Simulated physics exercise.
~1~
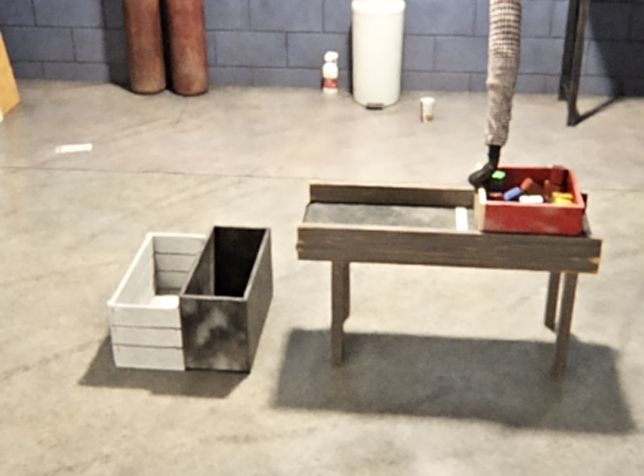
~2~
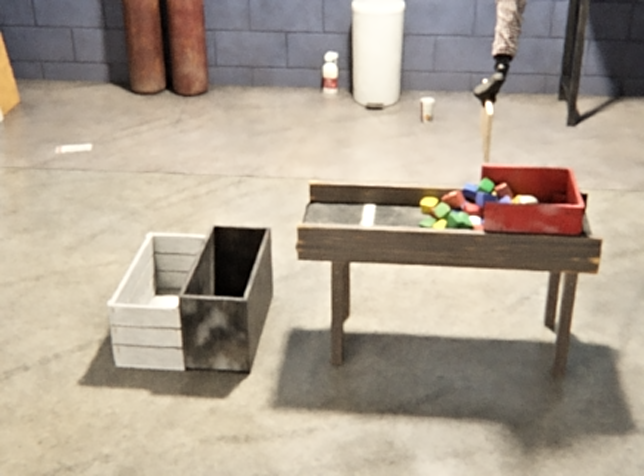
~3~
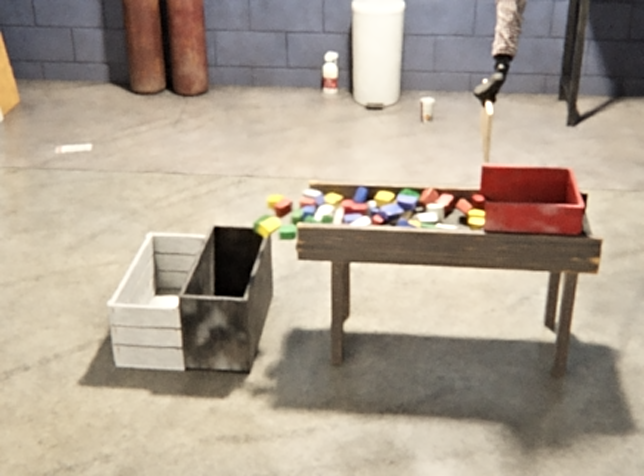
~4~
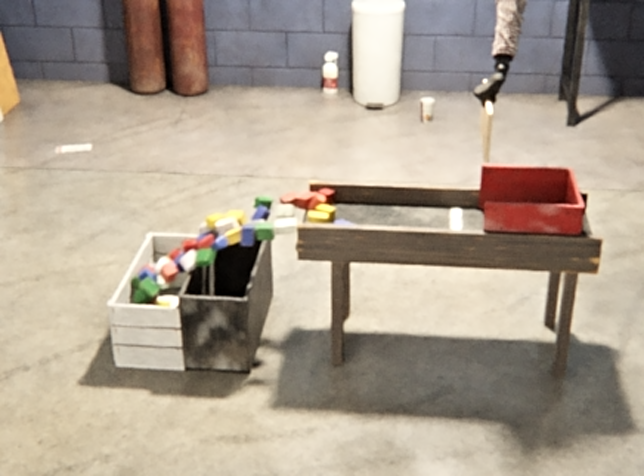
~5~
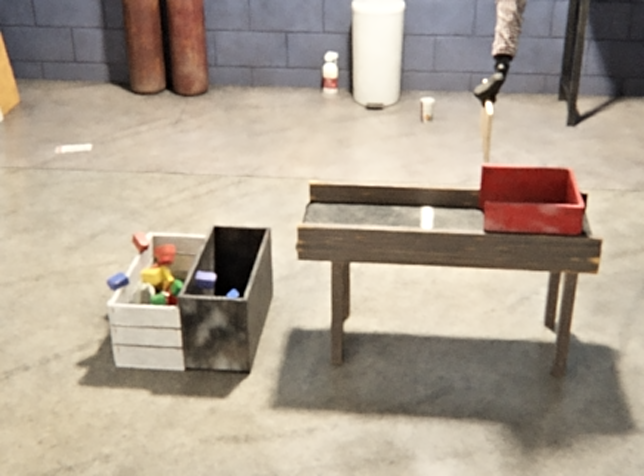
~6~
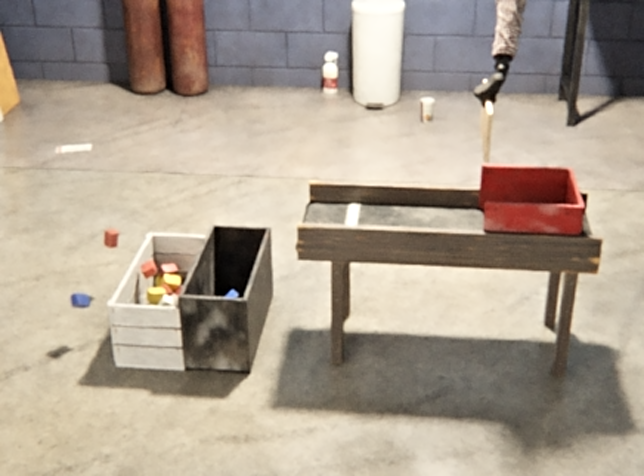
Colorful blocks ride left from the red bin and fly mostly into the white box.
